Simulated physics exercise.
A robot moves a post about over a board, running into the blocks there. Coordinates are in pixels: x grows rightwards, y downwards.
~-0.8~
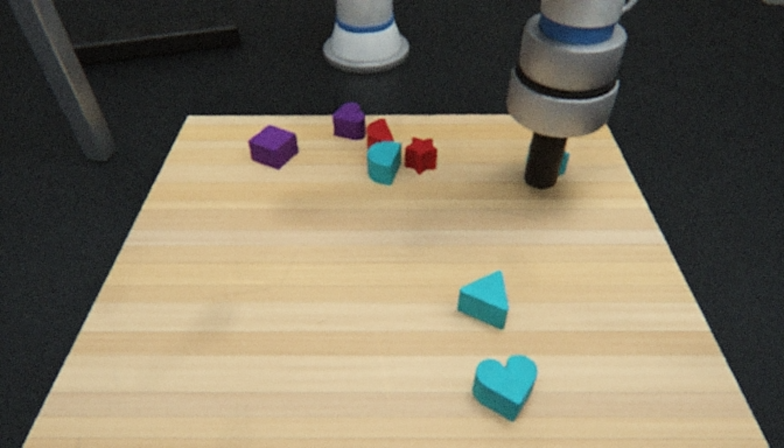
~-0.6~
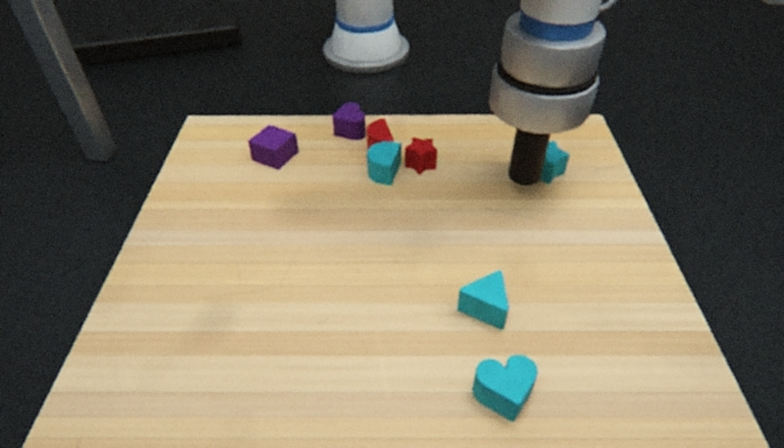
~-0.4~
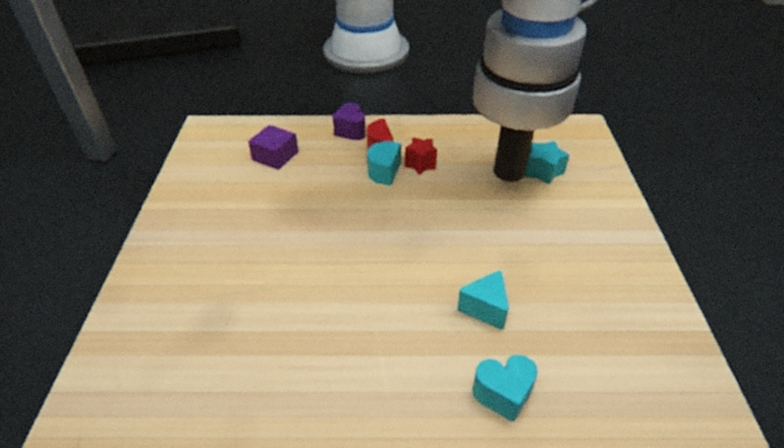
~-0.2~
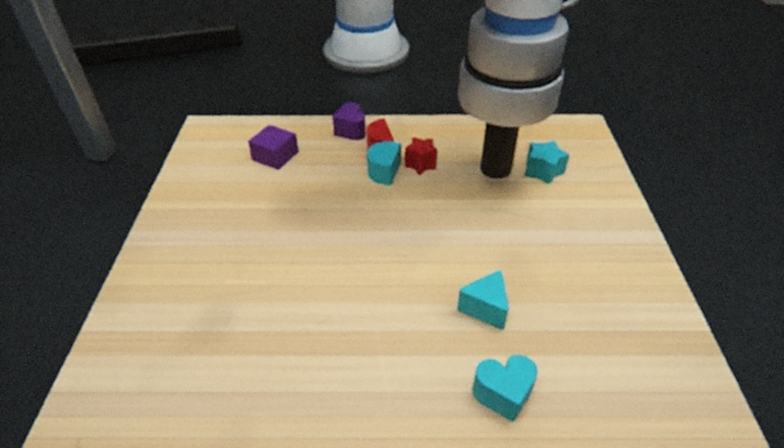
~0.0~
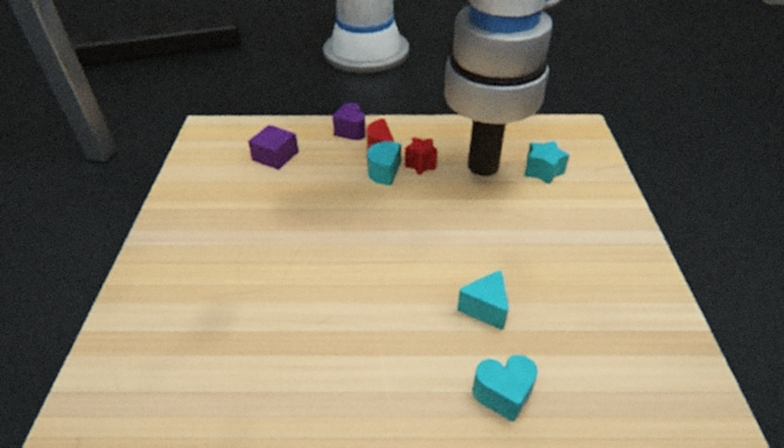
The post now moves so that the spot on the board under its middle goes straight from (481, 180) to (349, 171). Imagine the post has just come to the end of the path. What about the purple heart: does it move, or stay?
It will remain on its spot.
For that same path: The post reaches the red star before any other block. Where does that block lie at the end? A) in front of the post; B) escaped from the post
The one that fits is B, escaped from the post.
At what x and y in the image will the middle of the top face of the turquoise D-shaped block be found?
Most likely (322, 144).
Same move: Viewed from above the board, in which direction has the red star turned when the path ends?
The block spins clockwise.
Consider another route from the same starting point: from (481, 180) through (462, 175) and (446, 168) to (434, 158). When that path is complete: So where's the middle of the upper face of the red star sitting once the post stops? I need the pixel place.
I think it will end close to (403, 138).
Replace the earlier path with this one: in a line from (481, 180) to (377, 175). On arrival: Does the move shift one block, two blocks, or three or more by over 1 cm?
Once the path ends, two blocks will have shifted.
On the path given first. One third of the way, post (437, 163); red star (419, 143).
Two thirds of the way, post (392, 160); red D-shaped block (377, 127); turquoise D-shaped block (364, 149); red star (403, 138), turned 50° clockwise.
At the end, post (348, 157); purple heart unmoved; red D-shaped block (377, 127); turquoise D-shaped block (322, 144), turned 15° clockwise; red star (402, 138), turned 50° clockwise.
